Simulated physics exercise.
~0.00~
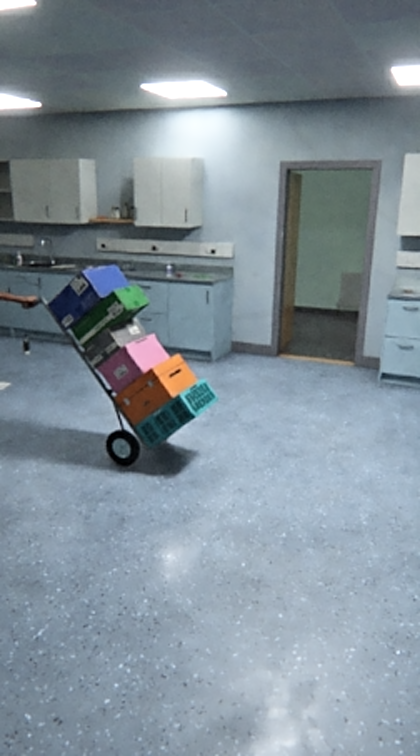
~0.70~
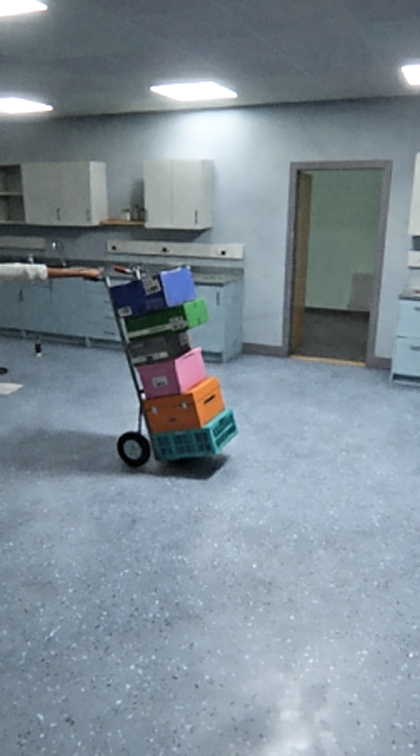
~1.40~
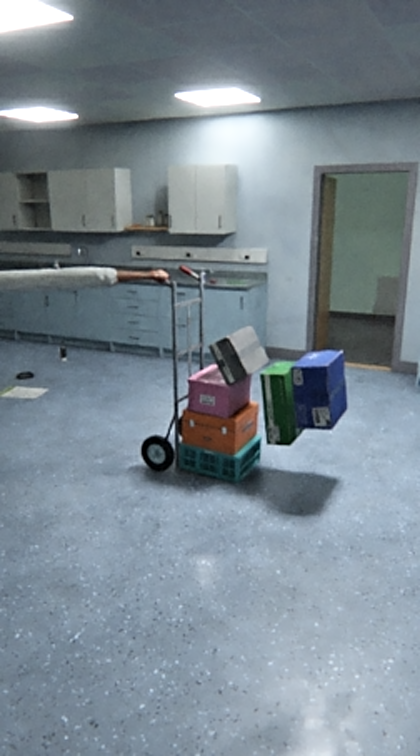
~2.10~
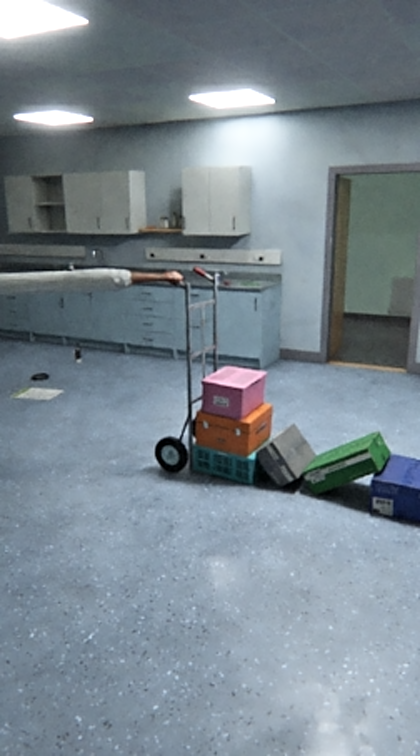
An arm tips a loaded hand truck upright, and three upper boxes topple right onto the floor.
